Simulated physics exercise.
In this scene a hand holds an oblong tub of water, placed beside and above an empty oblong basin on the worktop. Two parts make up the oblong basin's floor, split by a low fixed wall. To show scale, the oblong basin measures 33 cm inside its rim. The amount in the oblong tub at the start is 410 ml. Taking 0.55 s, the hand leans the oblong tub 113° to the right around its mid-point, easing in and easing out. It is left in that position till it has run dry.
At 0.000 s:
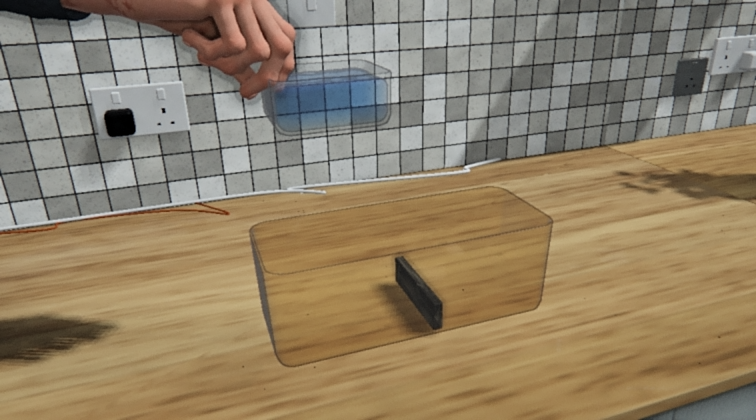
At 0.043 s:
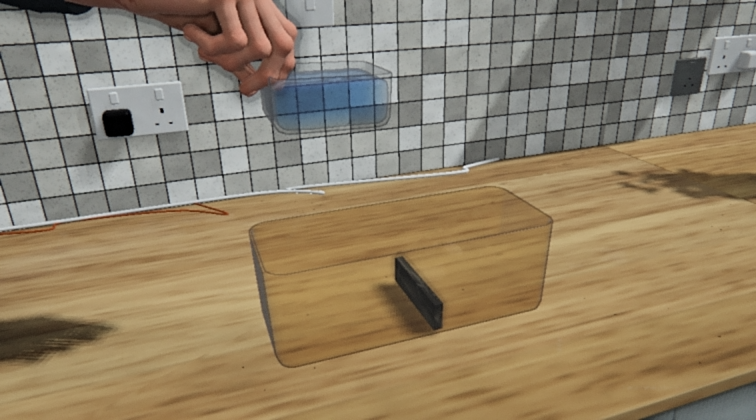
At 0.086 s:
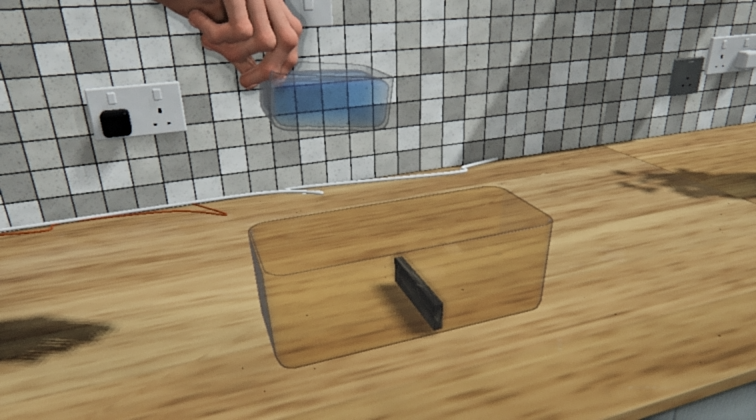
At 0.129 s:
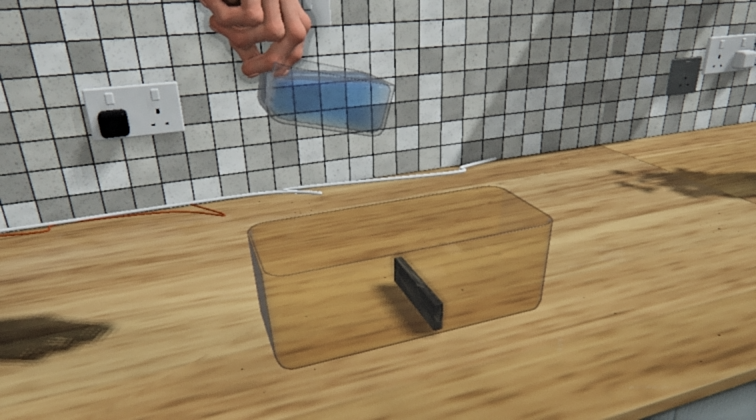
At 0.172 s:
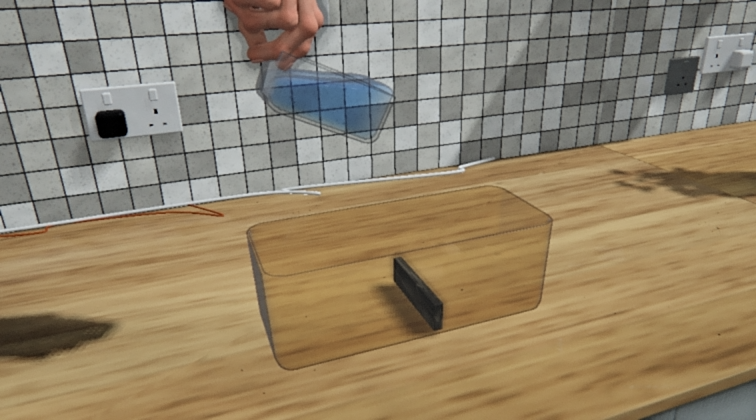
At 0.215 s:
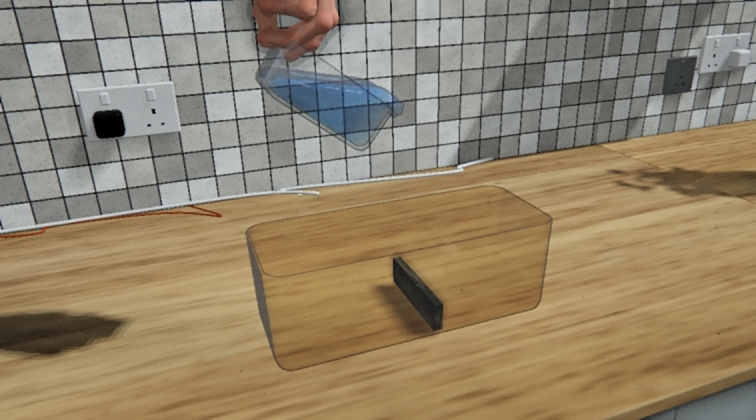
A hand tilts a clear tub of blue water rightward above an empty clear basin.
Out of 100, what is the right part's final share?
About 63 out of 100.
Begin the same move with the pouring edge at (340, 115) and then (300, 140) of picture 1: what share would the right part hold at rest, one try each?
Near 10 in a hundred on the first go and near 10 in a hundred on the second.
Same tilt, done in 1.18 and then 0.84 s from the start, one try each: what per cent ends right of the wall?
Around 70 per cent first, around 70 per cent next.
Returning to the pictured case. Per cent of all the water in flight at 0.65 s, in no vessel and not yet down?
I'd put it at about 5 per cent of the liquid.
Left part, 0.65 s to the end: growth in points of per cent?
Roughly 9 in a hundred.
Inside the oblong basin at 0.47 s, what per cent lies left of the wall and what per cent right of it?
Around 2 on the left side and 44 on the right side.
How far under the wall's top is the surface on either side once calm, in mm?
Looks like roughly 30 mm on the left and roughly 20 mm on the right.
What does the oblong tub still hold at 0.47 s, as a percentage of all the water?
Some 7 % of it is still there.
After 0.47 s the tilt is 107° and 7 per cent is still to pour, 2 is left of the wall and 45 right of it.
After 0.65 s the tilt is 113° and 0 per cent is still to pour, 25 is left of the wall and 68 right of it.
After 0.84 s the tilt is 113° and 0 per cent is still to pour, 33 is left of the wall and 63 right of it.
After 1.05 s the tilt is 113° and 0 per cent is still to pour, 34 is left of the wall and 63 right of it.
In the end 34 per cent lies left of the wall, 63 right of it and 3 outside.
